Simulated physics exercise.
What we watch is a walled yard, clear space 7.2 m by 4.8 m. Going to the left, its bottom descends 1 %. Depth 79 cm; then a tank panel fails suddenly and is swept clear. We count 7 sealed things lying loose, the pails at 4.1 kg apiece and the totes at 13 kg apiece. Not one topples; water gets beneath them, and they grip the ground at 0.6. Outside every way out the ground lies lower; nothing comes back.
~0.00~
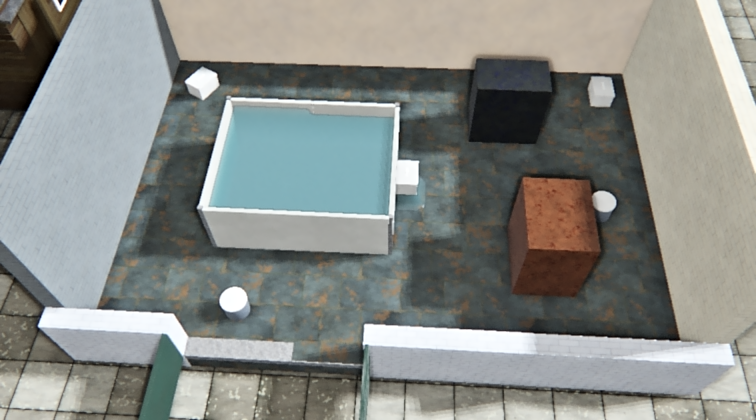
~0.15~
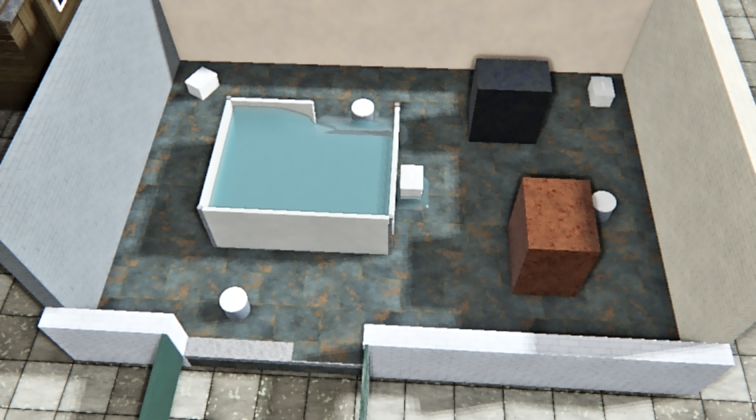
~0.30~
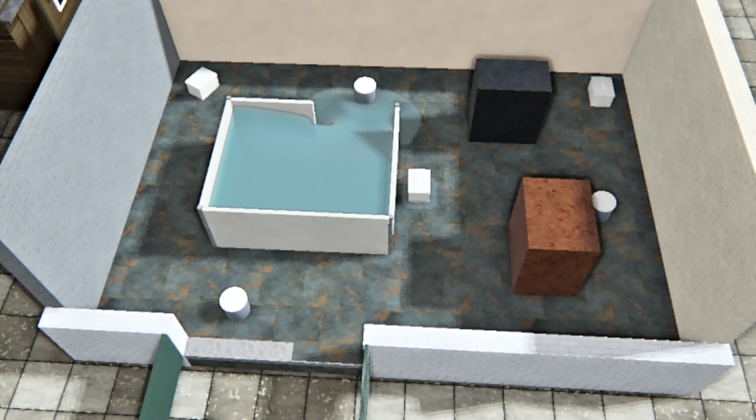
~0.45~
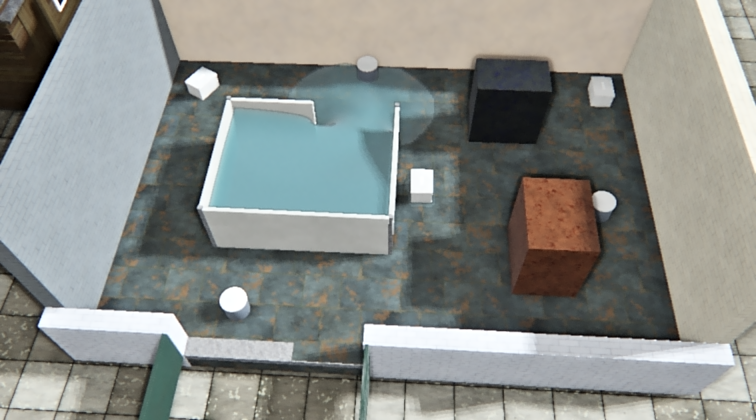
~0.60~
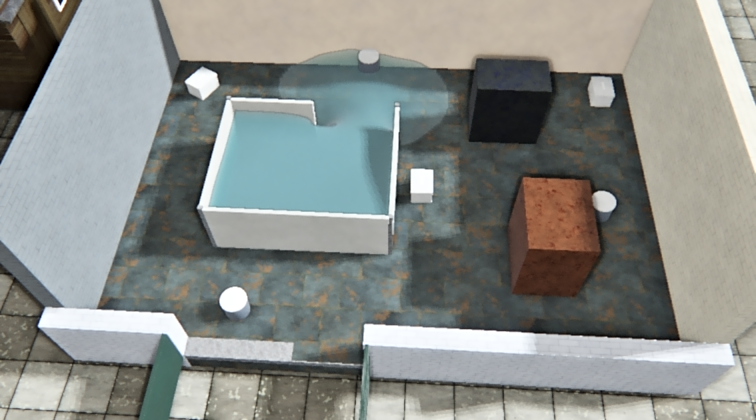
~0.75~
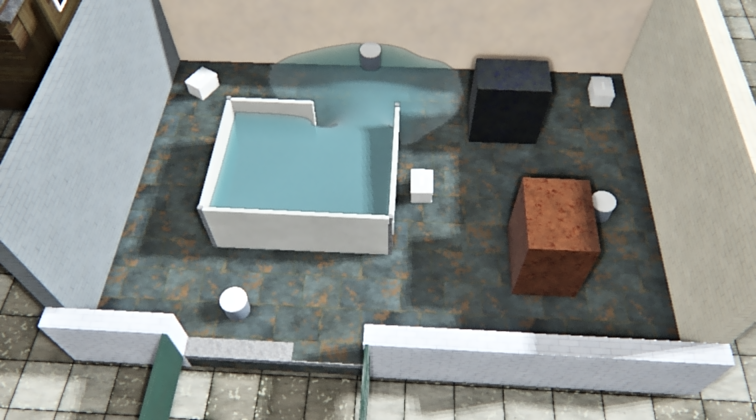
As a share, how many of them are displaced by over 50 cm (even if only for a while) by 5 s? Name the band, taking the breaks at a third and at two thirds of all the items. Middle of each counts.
A moderate share, a third or more but below two thirds.
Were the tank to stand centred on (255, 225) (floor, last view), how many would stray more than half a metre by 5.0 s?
That would give 6.
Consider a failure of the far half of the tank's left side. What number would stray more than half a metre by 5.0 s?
5.
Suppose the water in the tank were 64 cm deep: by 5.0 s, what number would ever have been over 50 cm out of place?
Then 4 of them.
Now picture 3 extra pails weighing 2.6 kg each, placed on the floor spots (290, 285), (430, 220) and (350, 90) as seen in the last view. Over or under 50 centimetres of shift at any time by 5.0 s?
One after another they come out inside the limit, inside the limit, above it.
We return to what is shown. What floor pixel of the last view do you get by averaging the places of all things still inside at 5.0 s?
It works out to somewhere near (424, 241) on the floor.
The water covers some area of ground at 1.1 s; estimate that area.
Close to 9.0 m2, I'd say.
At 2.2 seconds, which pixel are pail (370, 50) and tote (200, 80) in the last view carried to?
About (441, 48) for the first and (170, 97) for the second.
After 1.1 s 1 of 7 are over 50 cm from their spots; 1 afloat.
After 2.2 s 2 of 7 are over 50 cm from their spots; 3 afloat.
After 3.5 s 4 of 7 are over 50 cm from their spots; 1 afloat.
After 5.0 s 4 of 7 are over 50 cm from their spots, and 4 have been at some point; 4 afloat.
